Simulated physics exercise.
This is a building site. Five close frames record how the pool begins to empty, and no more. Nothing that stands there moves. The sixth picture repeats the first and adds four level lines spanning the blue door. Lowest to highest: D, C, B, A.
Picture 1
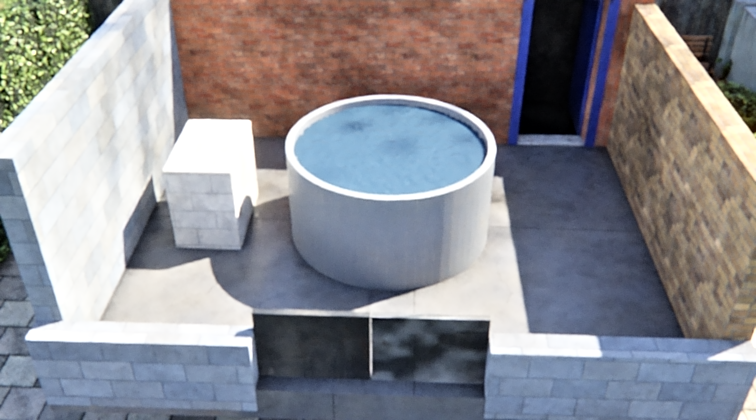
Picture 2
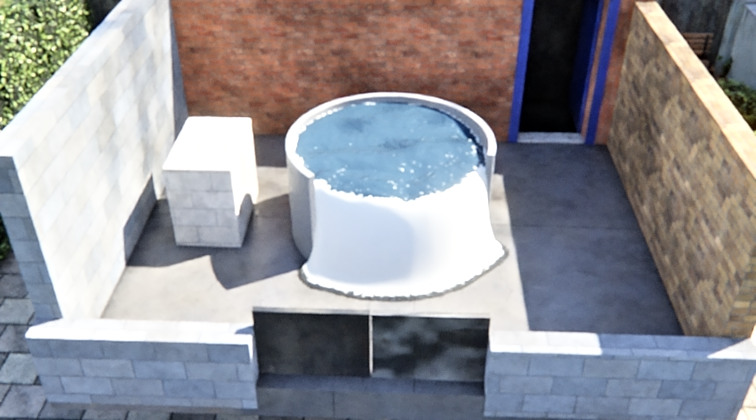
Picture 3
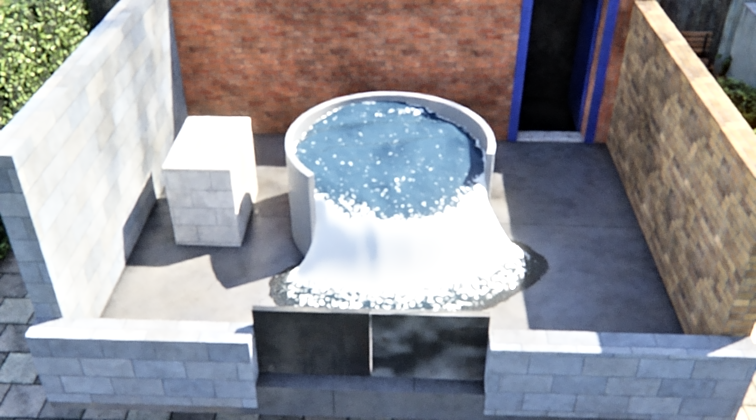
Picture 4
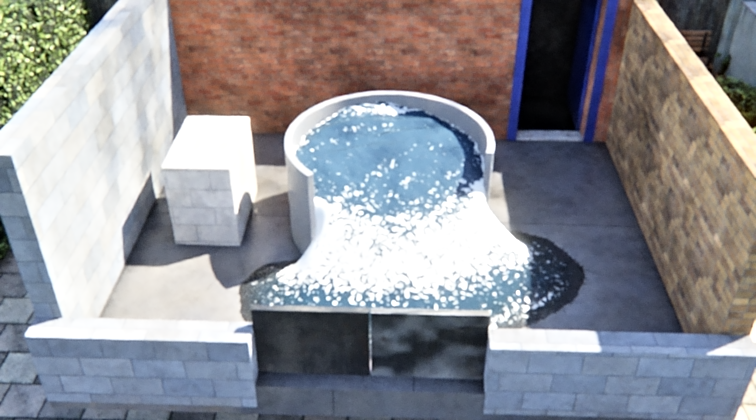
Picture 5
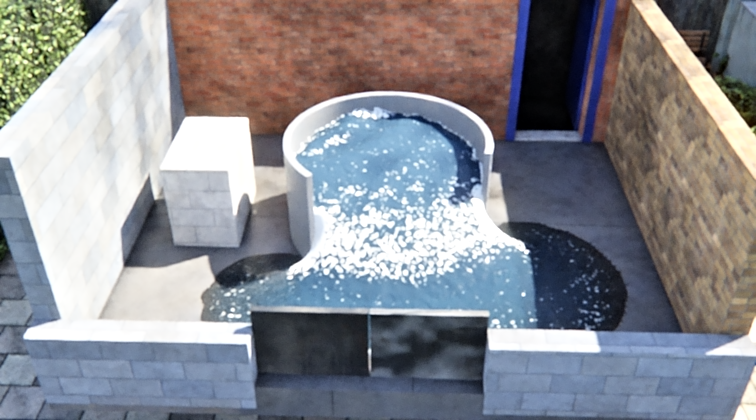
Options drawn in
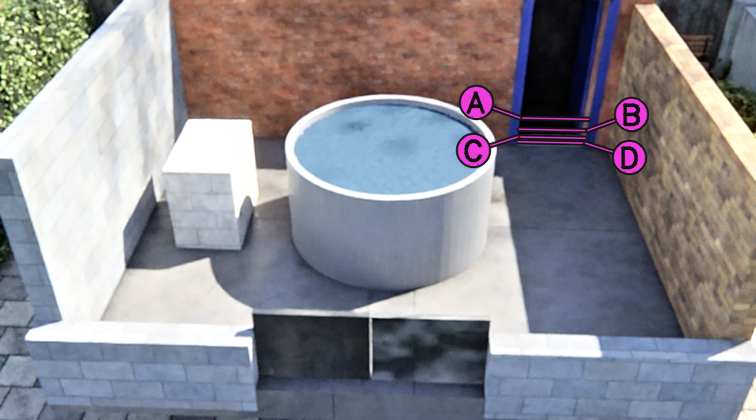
Water pours from the front of a round pool and spreads across the walled yard.
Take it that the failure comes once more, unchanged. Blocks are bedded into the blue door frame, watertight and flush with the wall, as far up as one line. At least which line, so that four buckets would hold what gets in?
Go for A.
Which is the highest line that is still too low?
B.
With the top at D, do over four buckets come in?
Yes, that goes wrong.
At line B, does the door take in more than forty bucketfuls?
No, less.
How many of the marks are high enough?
One of the four.
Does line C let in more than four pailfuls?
Yes, that goes wrong.
In magenta, A at (554, 118); B at (552, 129); C at (551, 137); D at (551, 142); from the bottom up D, C, B, A.
With A, a bucket or two gets in.
With B, about 12 bucketfuls get in.
With C, dozens of bucketfuls pour in.
With D, dozens of bucketfuls pour in.
